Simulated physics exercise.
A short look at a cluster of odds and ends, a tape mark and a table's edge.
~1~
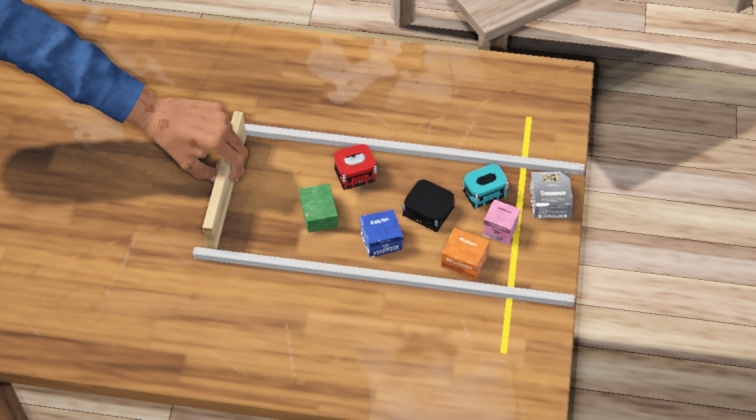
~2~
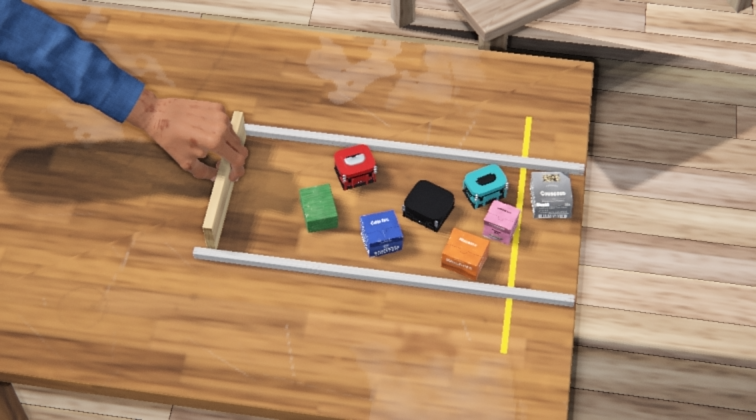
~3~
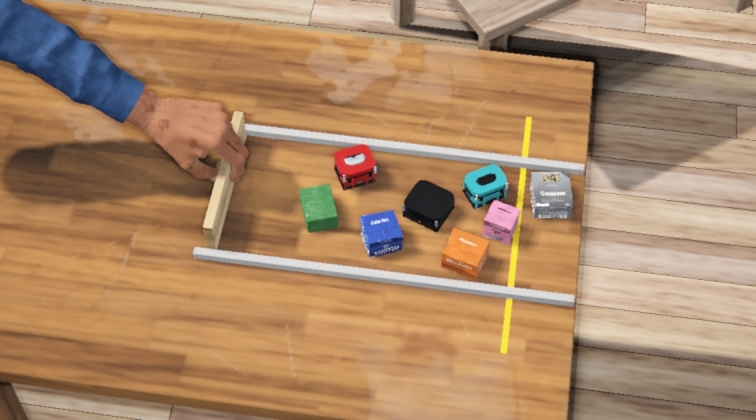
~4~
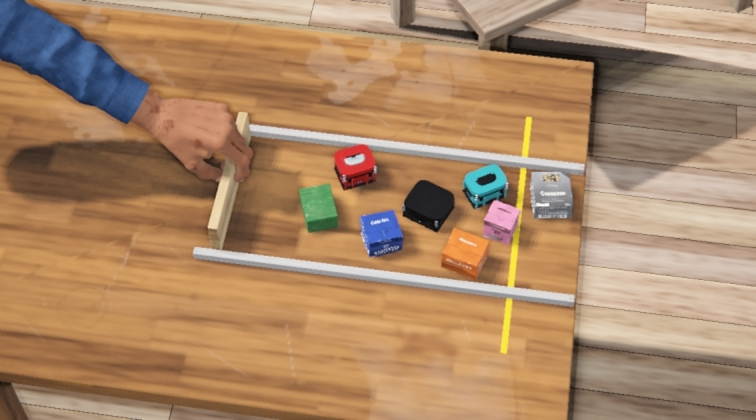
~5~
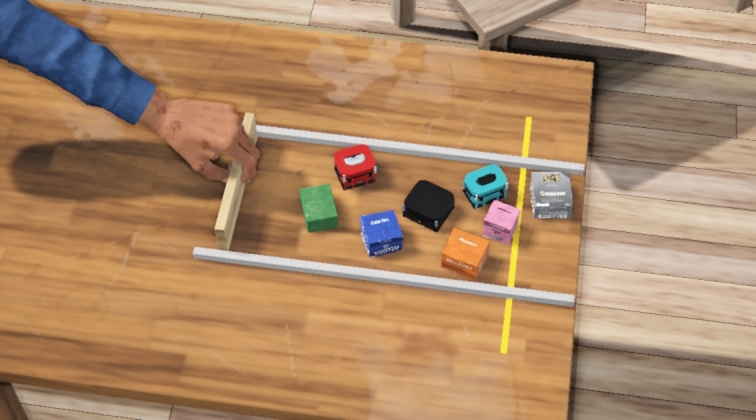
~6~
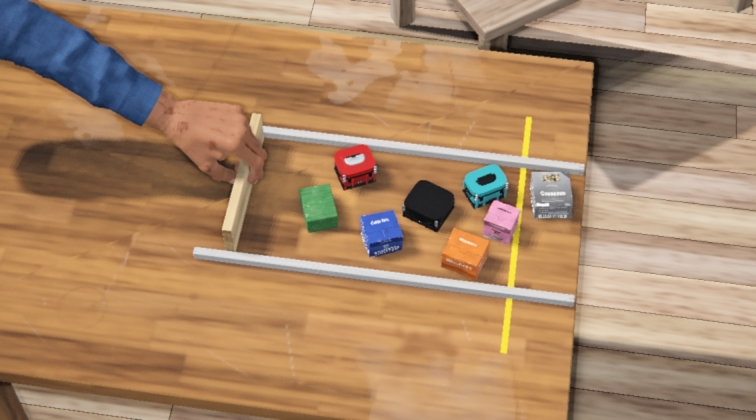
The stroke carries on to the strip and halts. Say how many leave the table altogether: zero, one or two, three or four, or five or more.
In the end the number that fall off is three or four.
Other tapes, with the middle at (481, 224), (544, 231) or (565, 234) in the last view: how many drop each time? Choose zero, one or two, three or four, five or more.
One after another: None at all; five or more; more than four.
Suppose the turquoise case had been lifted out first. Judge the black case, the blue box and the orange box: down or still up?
The black case is kept; the blue box is kept; the orange box drops off.
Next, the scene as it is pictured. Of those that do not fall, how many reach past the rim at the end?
Overhanging: 3.
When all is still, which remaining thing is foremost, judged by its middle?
Foremost is the black case.
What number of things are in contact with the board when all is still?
In contact: 2.
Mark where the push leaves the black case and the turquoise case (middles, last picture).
The black case stops around (574, 224); the turquoise case around (571, 185).
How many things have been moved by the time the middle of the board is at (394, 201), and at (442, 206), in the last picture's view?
At the one place 6, at the other 7.
Soon after, none off yet; grey box at rest near (551, 195); pink box at rest near (501, 223); turquoise case at rest near (485, 186).
At rest, the number that fall off is three or four; fallen, orange box, pink box and grey box.
